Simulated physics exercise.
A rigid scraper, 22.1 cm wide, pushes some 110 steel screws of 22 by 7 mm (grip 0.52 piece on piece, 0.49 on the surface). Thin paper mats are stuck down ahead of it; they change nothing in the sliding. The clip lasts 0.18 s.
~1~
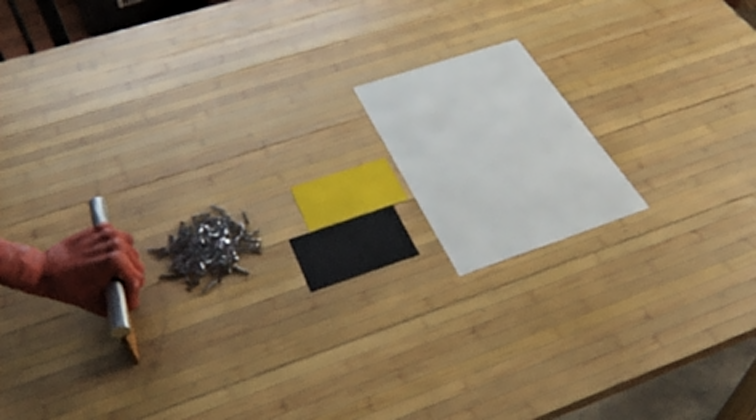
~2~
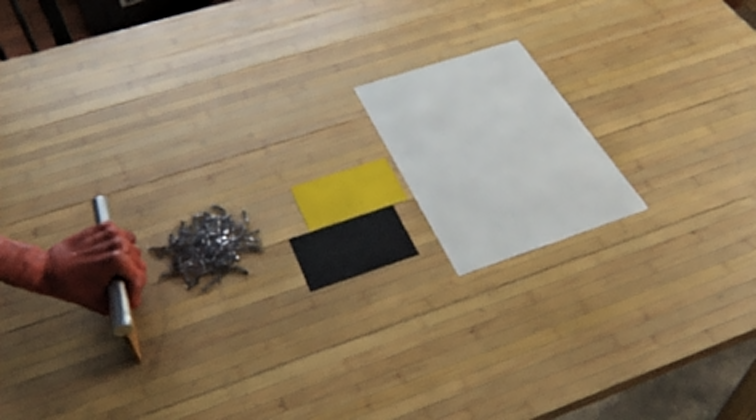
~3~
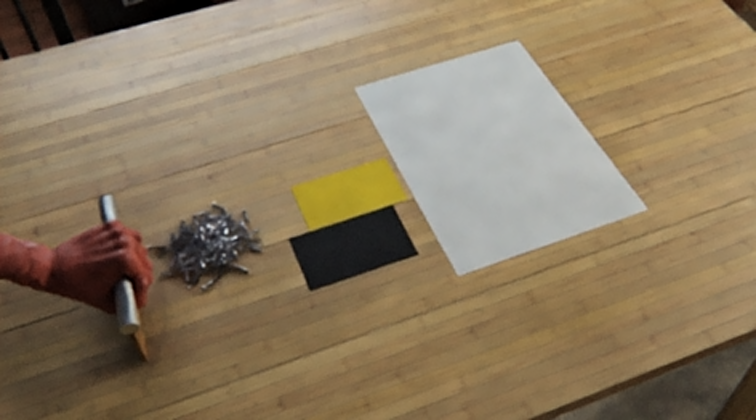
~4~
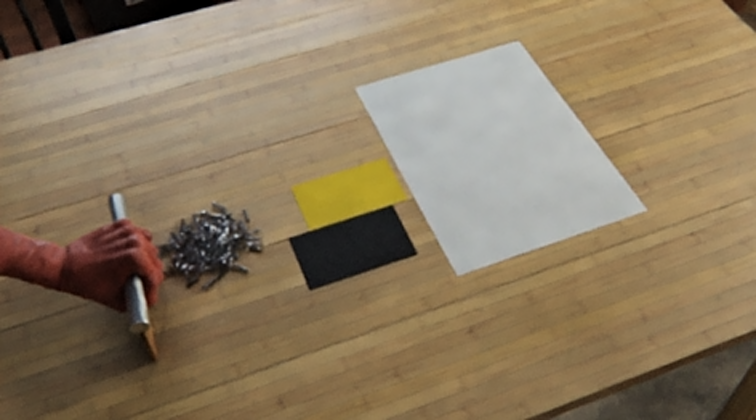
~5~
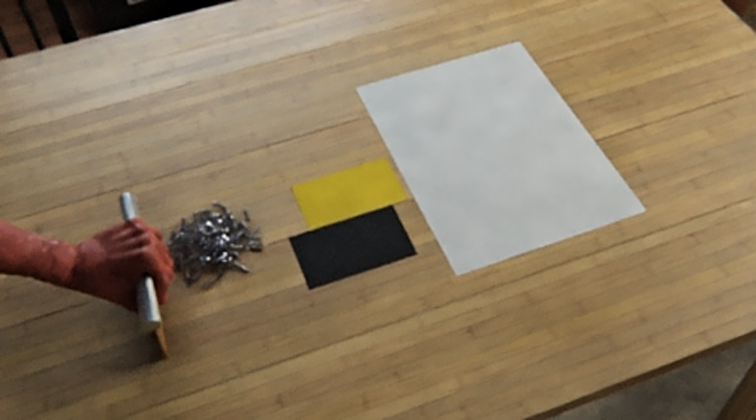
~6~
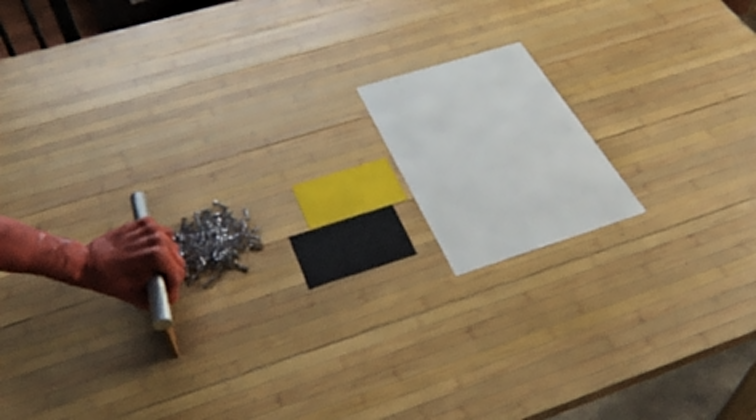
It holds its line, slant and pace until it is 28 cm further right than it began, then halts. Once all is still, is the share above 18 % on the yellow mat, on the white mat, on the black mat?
On the yellow mat: Under; on the white mat: Under; on the black mat: Over.
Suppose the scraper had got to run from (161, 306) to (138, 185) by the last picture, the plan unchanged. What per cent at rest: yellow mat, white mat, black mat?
Yellow mat 40, white mat 0, black mat 5.
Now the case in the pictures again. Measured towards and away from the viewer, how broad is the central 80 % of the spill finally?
Roughly 16 cm.
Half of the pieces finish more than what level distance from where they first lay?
Some 18 cm.
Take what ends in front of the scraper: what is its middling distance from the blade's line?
Some 2 cm.
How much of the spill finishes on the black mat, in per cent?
About 45 per cent.
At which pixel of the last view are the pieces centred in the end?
At about (329, 225).
Then, 0.32 s after the last picture, scraper 17 cm from its start, spill 13 cm wide; off the mats 100 %.
Then, 0.63 s after the last picture, scraper 29 cm from its start, spill 18 cm wide; black mat 50 %, yellow mat 10 %, off the mats 40 %.
Then, 0.92 s after the last picture, scraper 30 cm from its start, spill 19 cm wide; black mat 45 %, yellow mat 10 %, off the mats 45 %.
In the end, black mat 45 %, yellow mat 10 %, white mat 0 %, off the mats 45 %.
